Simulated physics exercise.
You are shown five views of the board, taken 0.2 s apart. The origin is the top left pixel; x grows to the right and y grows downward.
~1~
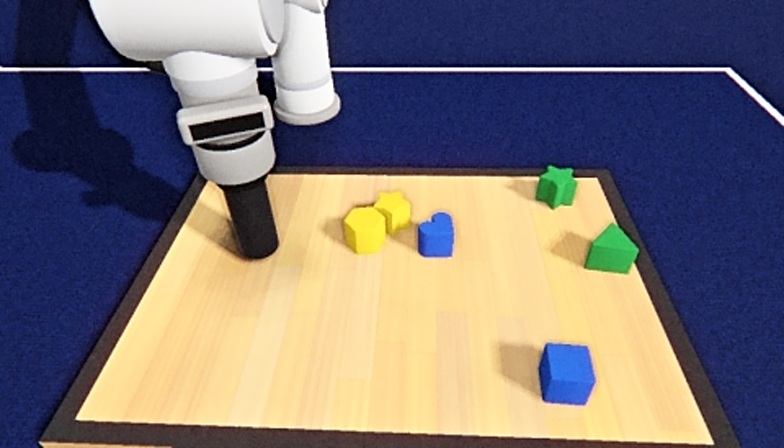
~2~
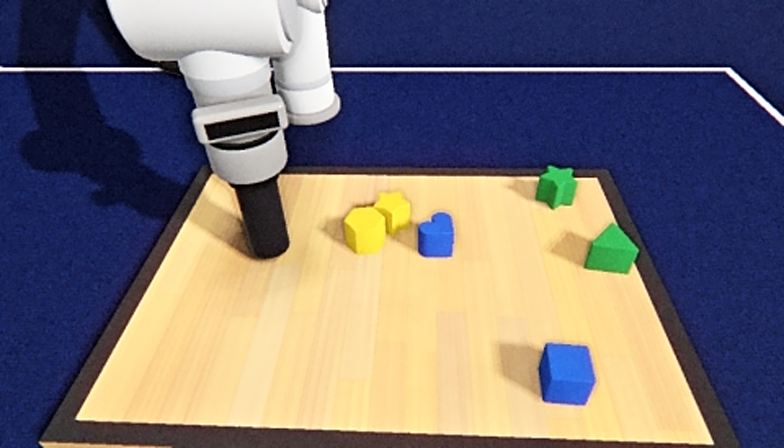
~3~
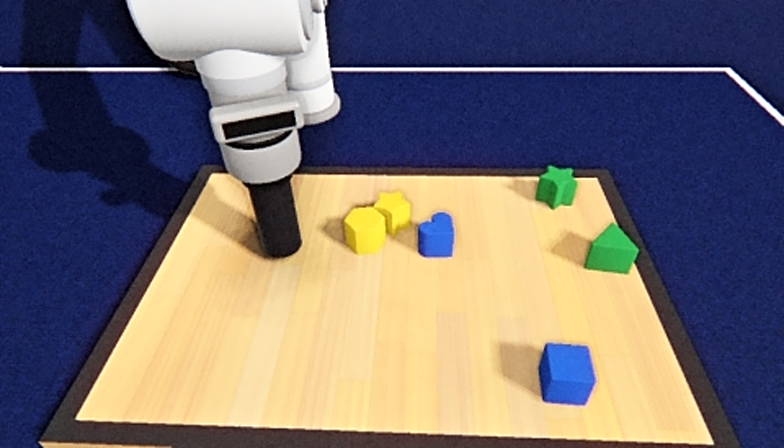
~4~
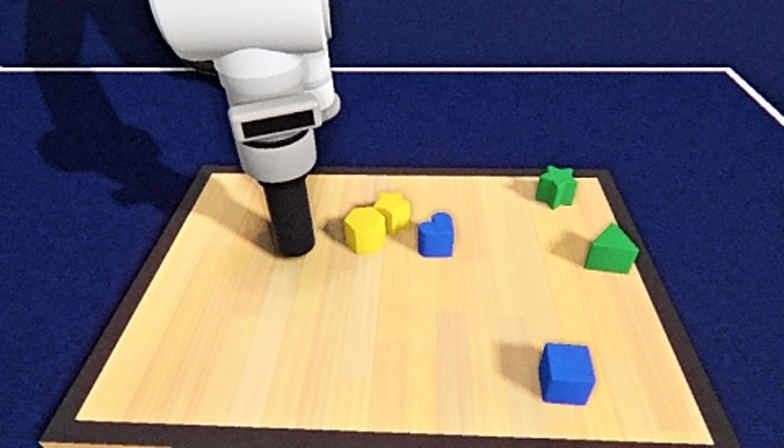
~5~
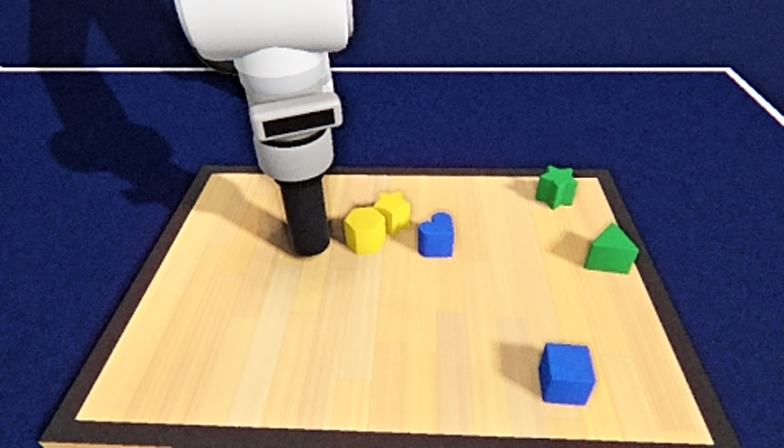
A white robotic arm with a black cylindrical post reaches down over the left side of a pale wooden board with dark edges, seen from above at an angle against a dark blue surface. Two yellow blocks and a blue heart sit near the middle, two green blocks at right, and a blue cube at lower right. The arm slides its post steadily rightward, nearing the yellow hexagon, while the blocks and camera stay still.
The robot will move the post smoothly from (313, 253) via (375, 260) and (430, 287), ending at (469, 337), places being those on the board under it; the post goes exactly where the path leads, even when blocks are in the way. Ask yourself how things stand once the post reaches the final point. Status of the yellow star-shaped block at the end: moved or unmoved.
It travels a centimetre or more.
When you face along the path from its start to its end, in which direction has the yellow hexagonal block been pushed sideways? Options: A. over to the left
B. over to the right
My answer is option A.
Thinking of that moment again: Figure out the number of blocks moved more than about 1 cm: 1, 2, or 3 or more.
Answer: 2.
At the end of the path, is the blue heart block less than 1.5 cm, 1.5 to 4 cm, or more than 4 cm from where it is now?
The answer will be the short band, under 1.5 cm.
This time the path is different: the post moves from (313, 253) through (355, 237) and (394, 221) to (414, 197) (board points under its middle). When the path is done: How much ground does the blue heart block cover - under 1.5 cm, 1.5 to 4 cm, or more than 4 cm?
Up to 1.5 cm.
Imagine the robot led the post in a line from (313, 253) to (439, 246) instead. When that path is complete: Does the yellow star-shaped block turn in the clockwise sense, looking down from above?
In short: No.
The first path, step by step. One third of the way, post at (376, 252); yellow hexagonal block at (402, 216), turned 40° anticlockwise; yellow star-shaped block at (400, 195), turned 25° anticlockwise.
Two thirds of the way, post at (431, 279); yellow hexagonal block at (407, 216), turned 55° anticlockwise; yellow star-shaped block at (401, 194), turned 30° anticlockwise.
At the end, post at (470, 329); yellow hexagonal block at (407, 216), turned 55° anticlockwise; yellow star-shaped block at (401, 194), turned 30° anticlockwise; blue heart block not moved.
